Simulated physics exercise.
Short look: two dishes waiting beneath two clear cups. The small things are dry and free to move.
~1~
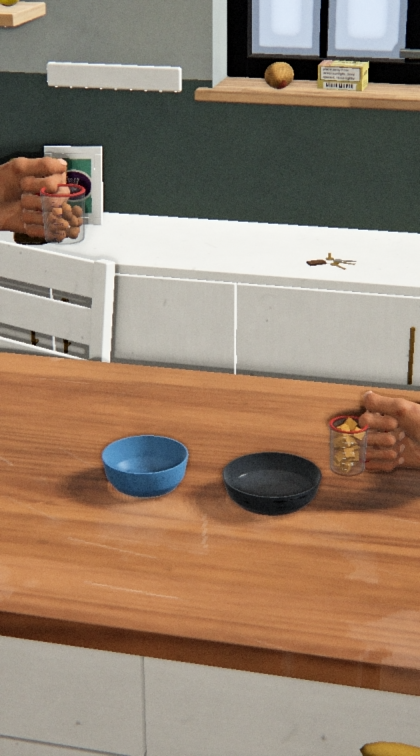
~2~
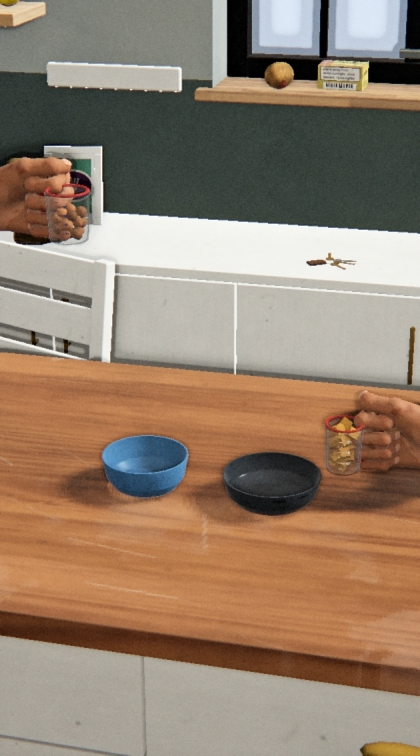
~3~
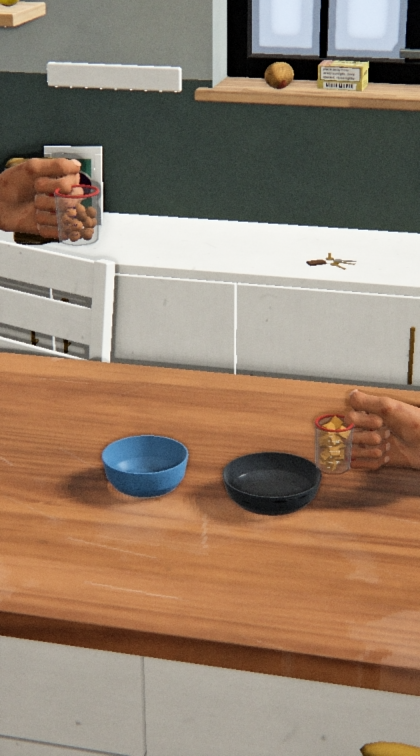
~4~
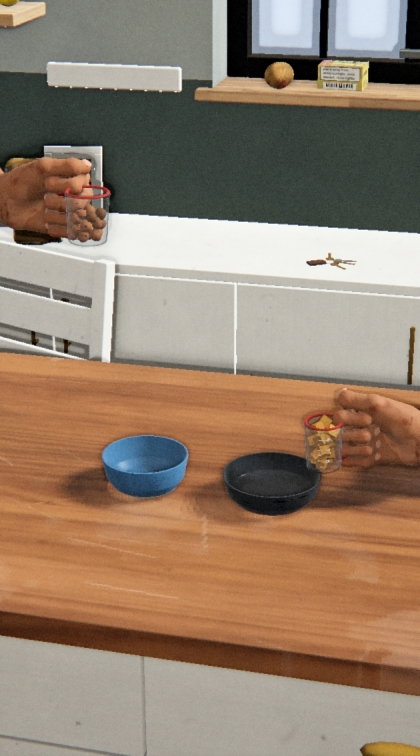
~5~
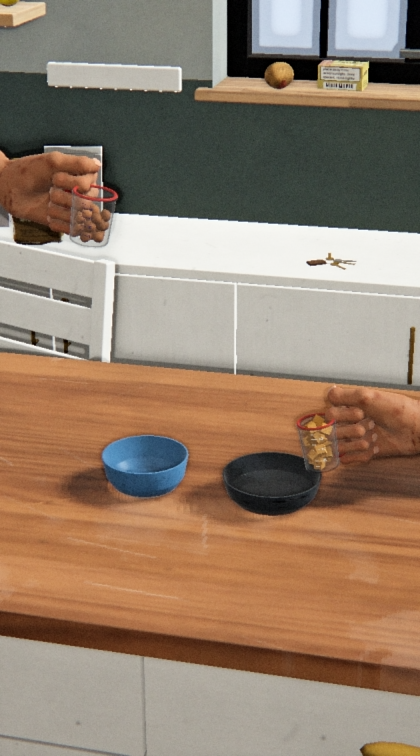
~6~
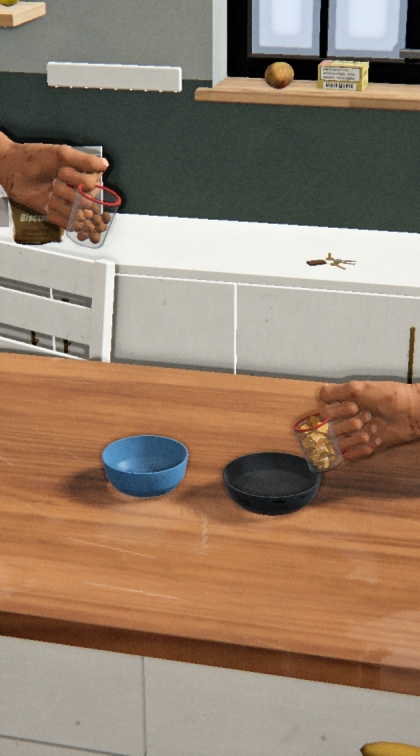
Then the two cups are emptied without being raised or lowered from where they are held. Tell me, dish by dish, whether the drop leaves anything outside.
In the end left fails to contain it; right misses nothing.
Then, 0.49 s past the last view, left, all still in the cup; right, all still in the cup.
Then, 0.92 s past the last view, left, nearly all still in the cup, a small part in the air; right, most still in the cup, about a quarter in the dish.
Then, 1.28 s past the last view, left, about a quarter in the dish, a small part outside the dish, about two thirds in the air; right, all in the dish.
Finally, left, about two thirds in the dish, about a third outside the dish; right, all in the dish, none outside the dish.
